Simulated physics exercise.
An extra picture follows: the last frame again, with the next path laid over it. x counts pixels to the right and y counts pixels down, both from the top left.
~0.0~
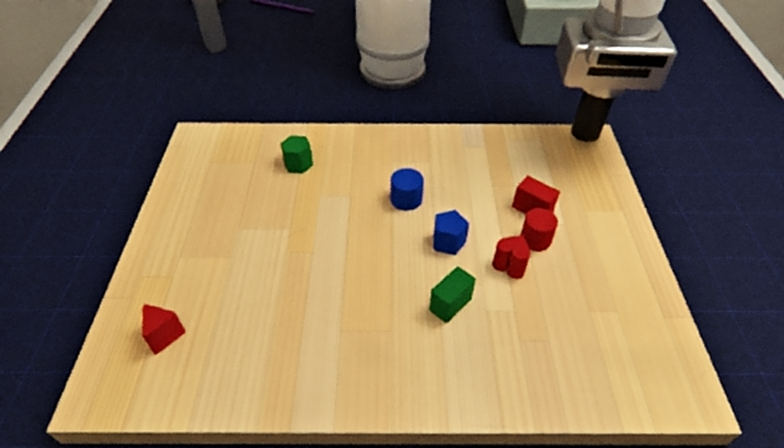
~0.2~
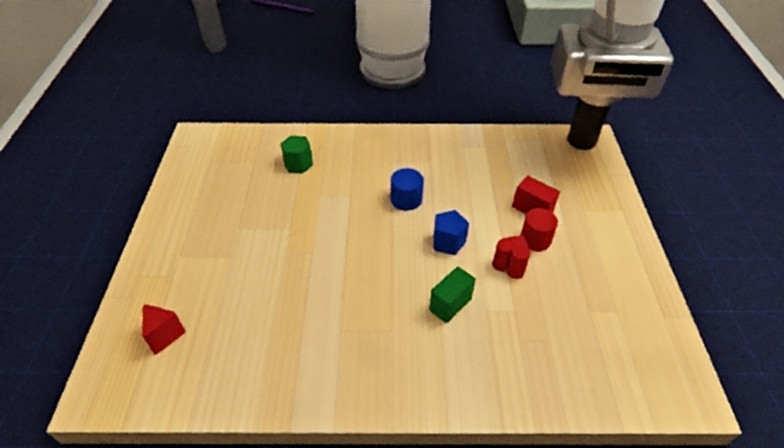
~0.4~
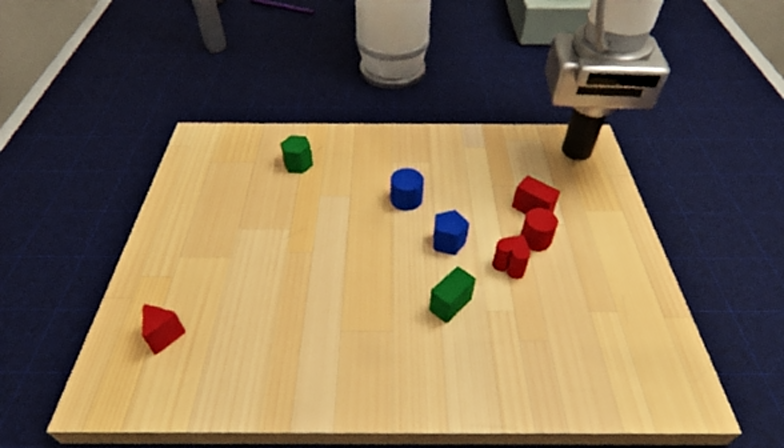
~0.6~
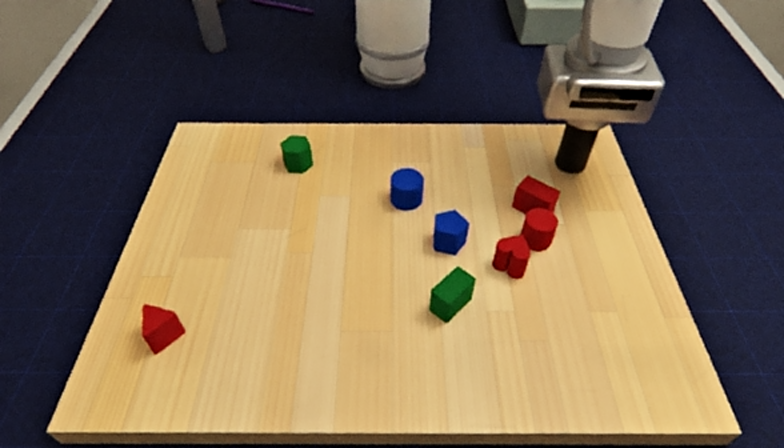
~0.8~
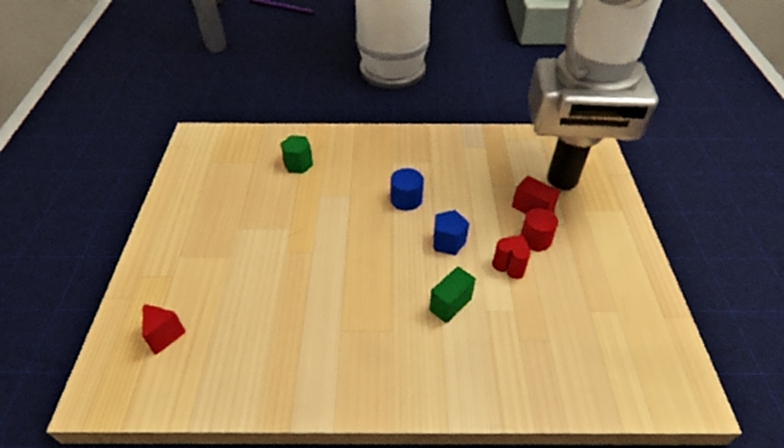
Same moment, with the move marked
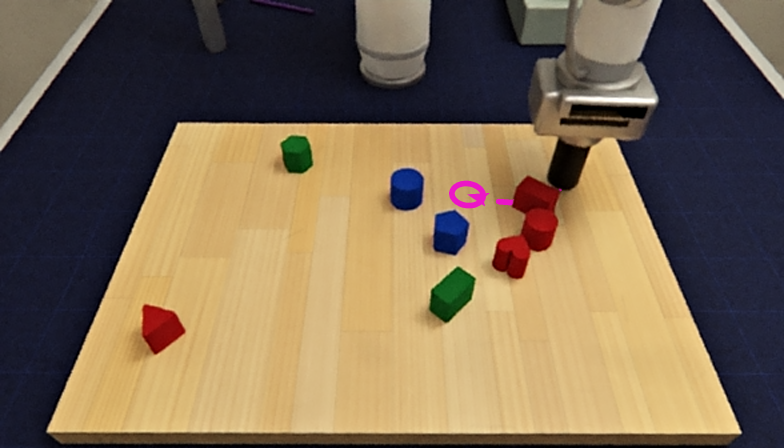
On a wooden board scattered with red, blue and green blocks, a robot arm moved its dark rod slowly down and slightly left from the top right corner, drawing close to the red rectangular block.
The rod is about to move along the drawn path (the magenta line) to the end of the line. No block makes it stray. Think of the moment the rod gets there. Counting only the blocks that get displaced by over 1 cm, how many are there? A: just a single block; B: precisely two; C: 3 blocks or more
A: Just a single block.
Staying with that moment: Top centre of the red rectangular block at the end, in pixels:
The middle of its top is at (520, 203).
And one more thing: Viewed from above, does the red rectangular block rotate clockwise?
In short: No.
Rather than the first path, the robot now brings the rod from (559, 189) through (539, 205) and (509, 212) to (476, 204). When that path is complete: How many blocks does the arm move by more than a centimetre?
My count: 2.
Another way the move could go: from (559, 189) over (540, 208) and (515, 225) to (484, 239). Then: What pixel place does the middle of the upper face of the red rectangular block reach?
The middle of its top is at (461, 225).
The drawn path runs from (559, 189) through (533, 200) and (500, 202) to (468, 194).
The first path, step by step. One third of the way, rod at (535, 191); red rectangular block at (526, 196), turned 20° anticlockwise.
Two thirds of the way, rod at (502, 192); red rectangular block at (520, 203), turned 45° anticlockwise; red circle at (542, 221).
At the end, rod at (469, 185); blue circle not moved; red rectangular block at (520, 203), turned 45° anticlockwise; red circle at (542, 221).
